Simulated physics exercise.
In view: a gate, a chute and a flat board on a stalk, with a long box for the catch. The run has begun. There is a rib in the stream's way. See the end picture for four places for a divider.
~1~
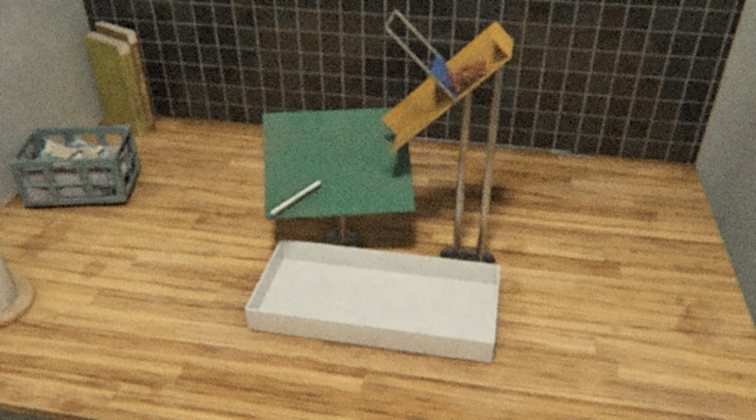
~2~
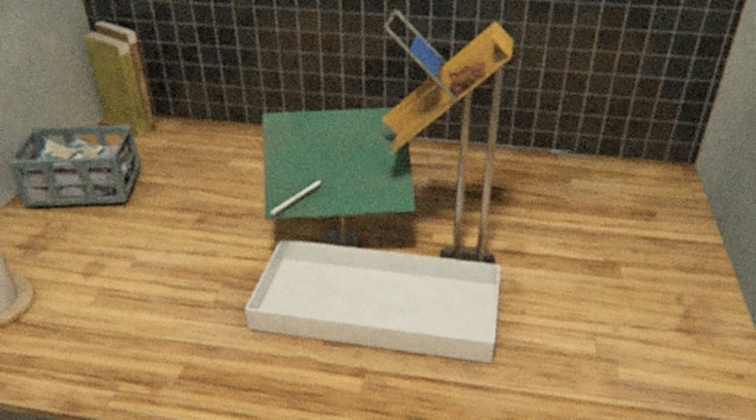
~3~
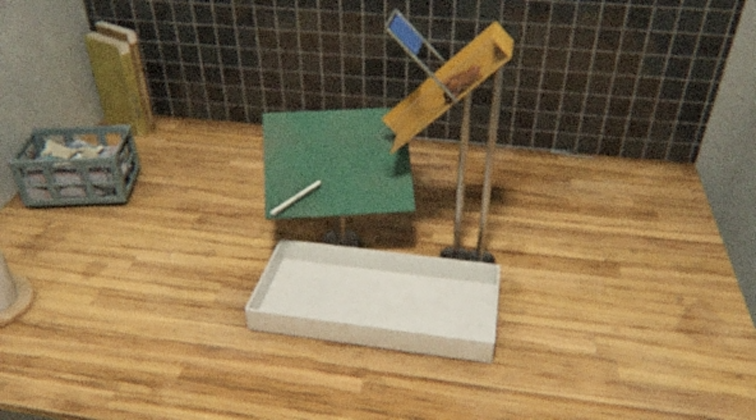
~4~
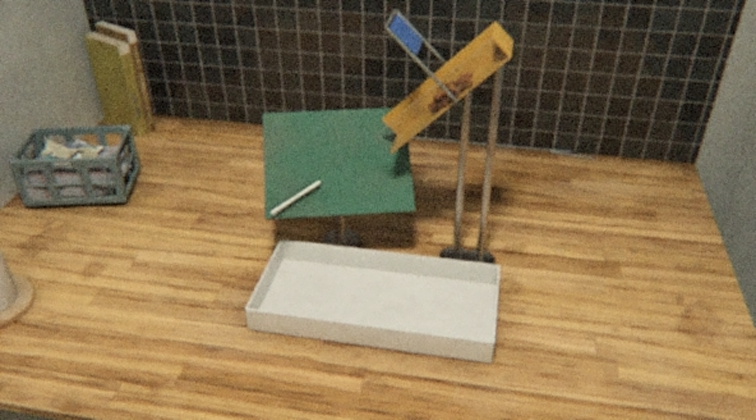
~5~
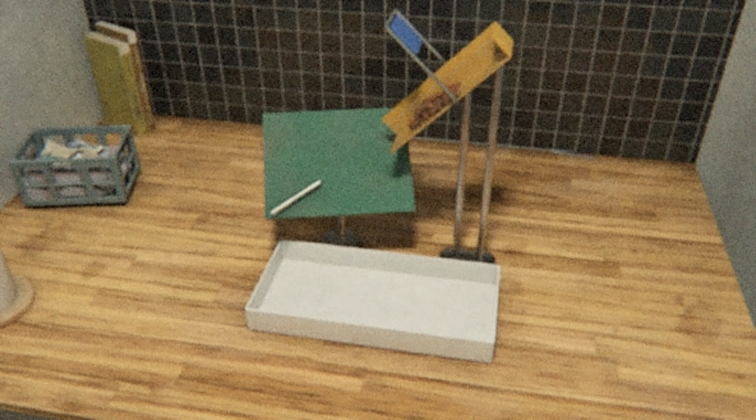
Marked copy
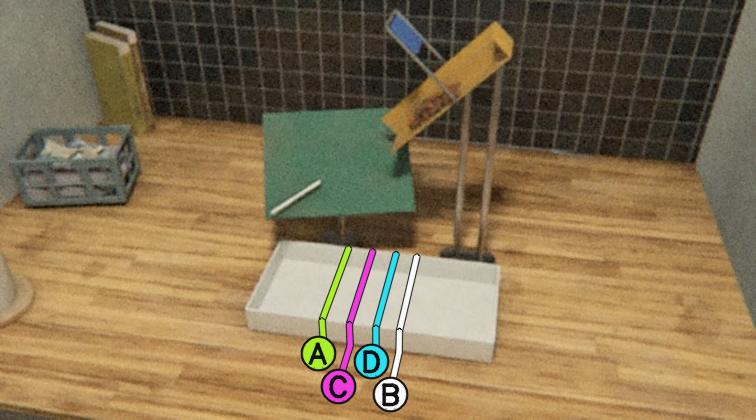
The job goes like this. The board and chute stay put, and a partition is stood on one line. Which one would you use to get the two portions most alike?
Best: A.
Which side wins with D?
The left side.
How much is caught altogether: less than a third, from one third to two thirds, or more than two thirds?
About that: More than two thirds.
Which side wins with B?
More lands on the left.
On the marked copy, line A crosses the front rim at (322, 319); line B crosses the front rim at (399, 330); line C crosses the front rim at (349, 323); line D crosses the front rim at (376, 326).
If A is chosen, of what is caught, close to two thirds on the left of the divider, close to a third on the right.
If B is chosen, of what is caught, the whole lot on the left of the divider, none at all on the right.
If C is chosen, of what is caught, all but a few on the left of the divider, a small share on the right.
If D is chosen, of what is caught, all but a few on the left of the divider, only a few on the right.
